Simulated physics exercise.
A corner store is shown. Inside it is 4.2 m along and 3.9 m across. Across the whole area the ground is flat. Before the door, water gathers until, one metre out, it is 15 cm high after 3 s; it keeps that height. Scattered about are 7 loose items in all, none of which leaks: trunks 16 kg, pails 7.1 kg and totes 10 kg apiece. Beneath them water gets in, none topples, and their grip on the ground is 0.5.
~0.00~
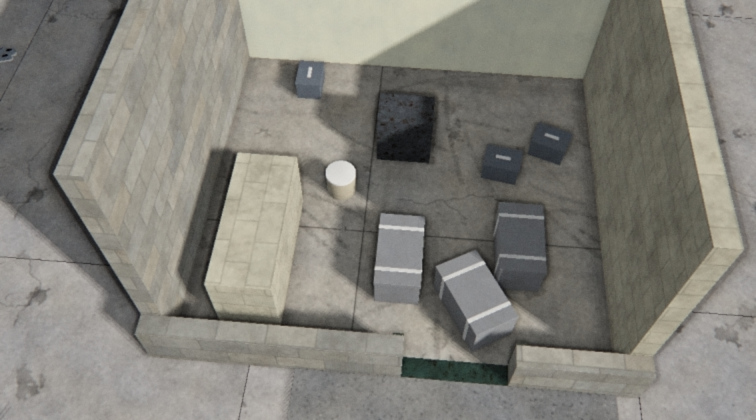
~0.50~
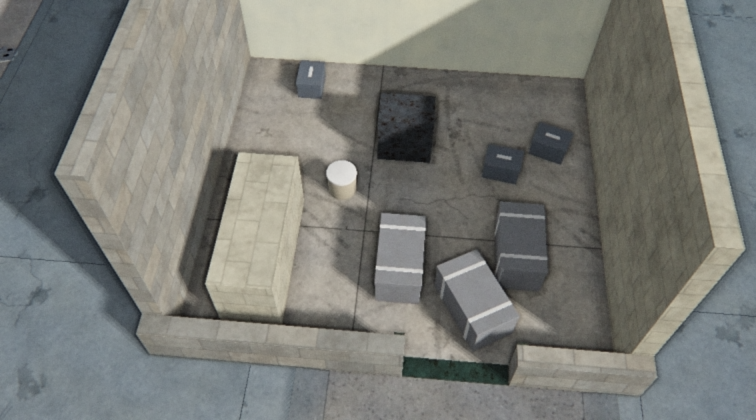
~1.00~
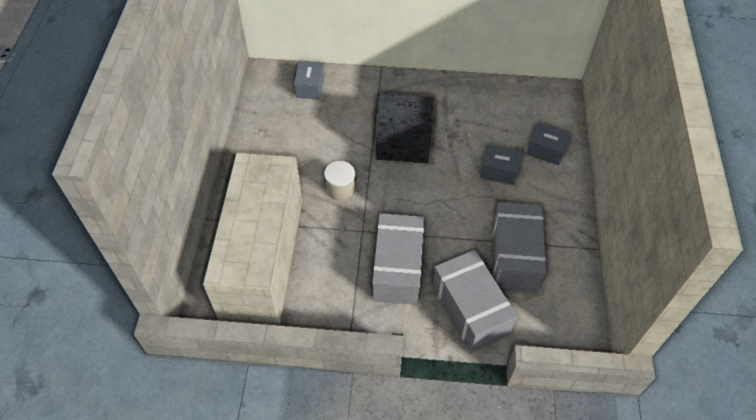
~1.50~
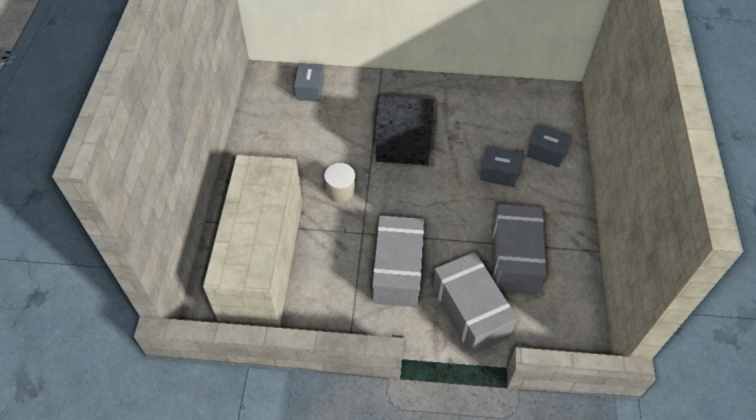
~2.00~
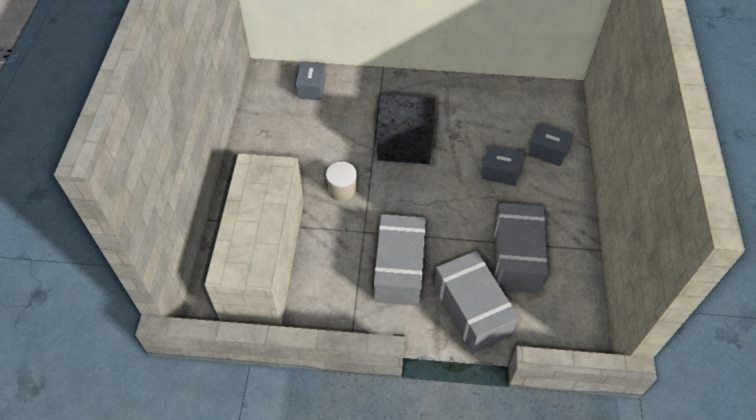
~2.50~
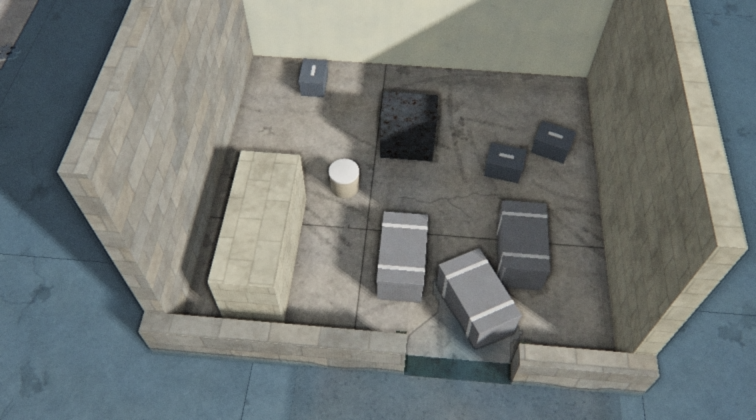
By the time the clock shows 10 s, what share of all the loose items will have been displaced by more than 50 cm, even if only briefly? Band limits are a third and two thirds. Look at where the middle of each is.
Watching this, the moved portion will sit in the third-to-two-thirds range.
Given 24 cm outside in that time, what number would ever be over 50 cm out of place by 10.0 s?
That would give 7.
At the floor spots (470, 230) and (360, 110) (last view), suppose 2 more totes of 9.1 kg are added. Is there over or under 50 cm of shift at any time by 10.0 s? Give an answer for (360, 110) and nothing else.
Here it's not far enough.
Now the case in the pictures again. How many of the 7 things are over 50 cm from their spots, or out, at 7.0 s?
At that time I count 1.
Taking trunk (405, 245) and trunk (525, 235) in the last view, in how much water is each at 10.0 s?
Around 5 cm and 6 cm.
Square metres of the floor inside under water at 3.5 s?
Some 2.0 m2 of it.
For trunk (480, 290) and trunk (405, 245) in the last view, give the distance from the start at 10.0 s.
In that order: 100 cm, 80 cm.
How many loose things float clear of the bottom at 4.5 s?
Of them, 0.
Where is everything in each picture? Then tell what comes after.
In the first frame, a trunk at (400, 249) rests on the ground; a trunk at (476, 291) rests on the ground; 0.0 m2 under water; 0 of 7 have shifted.
In the second frame, a trunk at (401, 248) rests on the ground; a trunk at (477, 291), on the bottom; 0.0 m2 under water; 0 of 7 have shifted.
In the third frame, a trunk at (399, 249) rests on the ground; a trunk at (475, 291), on the bottom; 0.0 m2 under water; 0 of 7 have shifted.
In the fourth frame, a trunk at (399, 251) rests on the ground; a trunk at (475, 293) rests on the ground; 0.0 m2 under water; 0 of 7 have shifted.
In the fifth frame, a trunk at (400, 250), on the bottom; a trunk at (477, 292), on the bottom; water covers 0.0 m2; 0 of 7 have shifted.
In the sixth frame, a trunk at (403, 247), on the bottom; a trunk at (479, 289) rests on the ground; 0.3 m2 under water; 0 of 7 have shifted.
After 3.5 s 0 of 7 are over 50 cm from their spots; 0 afloat.
After 4.5 s 1 of 7 are over 50 cm from their spots; 0 afloat.
After 7.0 s 1 of 7 are over 50 cm from their spots; 0 afloat.
After 10.0 s 3 of 7 are over 50 cm from their spots, and 3 have been at some point; 3 afloat.
